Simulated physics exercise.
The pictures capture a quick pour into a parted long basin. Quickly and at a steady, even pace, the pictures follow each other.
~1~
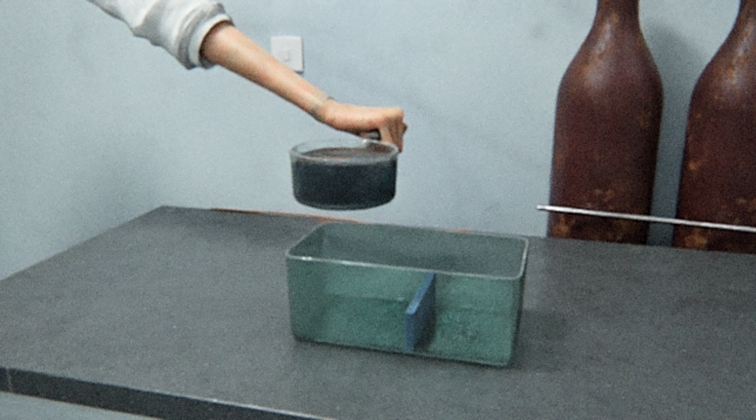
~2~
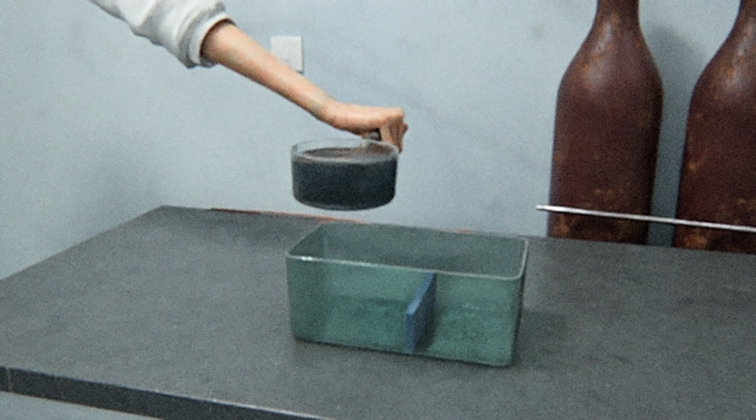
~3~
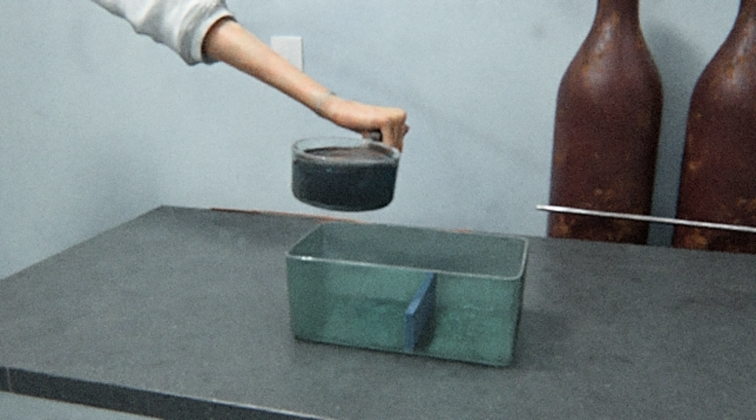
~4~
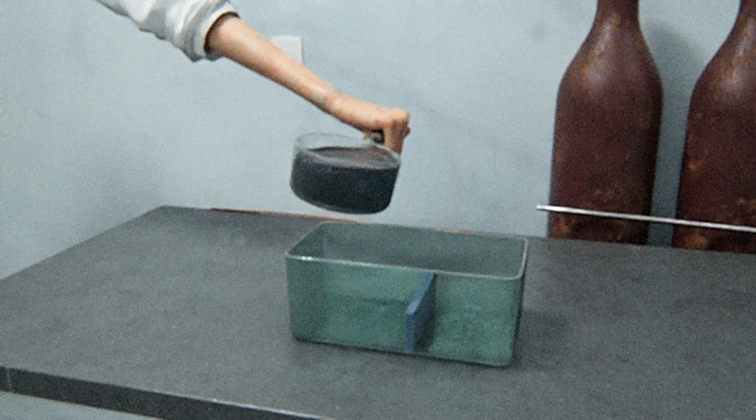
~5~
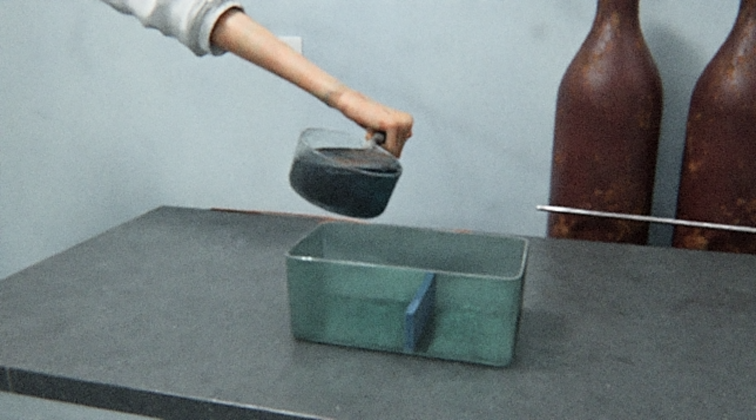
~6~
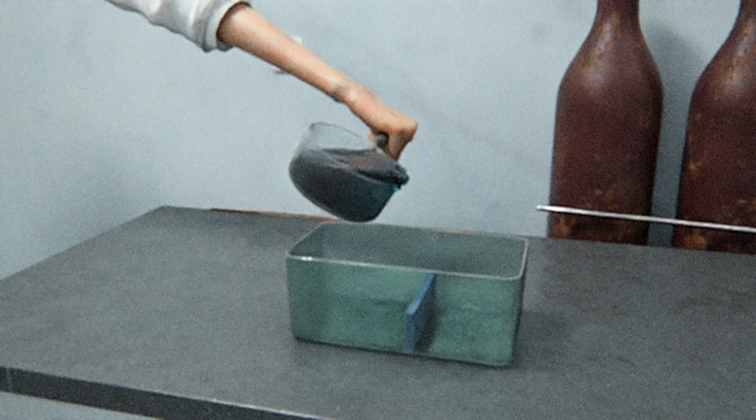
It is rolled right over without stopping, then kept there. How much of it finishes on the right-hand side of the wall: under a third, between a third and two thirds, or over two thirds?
The quantity right of the wall will come in at one third to two thirds.
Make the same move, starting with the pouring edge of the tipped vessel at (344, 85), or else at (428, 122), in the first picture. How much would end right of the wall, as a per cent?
You'd see around 5 per cent, and then around 85 per cent.
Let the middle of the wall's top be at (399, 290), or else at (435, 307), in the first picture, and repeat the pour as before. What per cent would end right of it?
Try 1: About 85 percent; try 2: About 35 percent.
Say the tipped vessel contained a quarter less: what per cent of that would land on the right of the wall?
I'd say roughly 40 percent.
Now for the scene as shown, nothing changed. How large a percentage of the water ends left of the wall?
About 45 percent.
A moment on, the tilt is 88° and 29 per cent is still to pour, 8 is left of the wall and 33 right of it.
Next, the tilt is 95° and 8 per cent is still to pour, 31 is left of the wall and 57 right of it.
Then the tilt is 95° and 2 per cent is still to pour, 42 is left of the wall and 54 right of it.
Later the tilt is 95° and 1 per cent is still to pour, 44 is left of the wall and 54 right of it.
In the end 45 per cent lies left of the wall, 54 right of it and 1 outside.
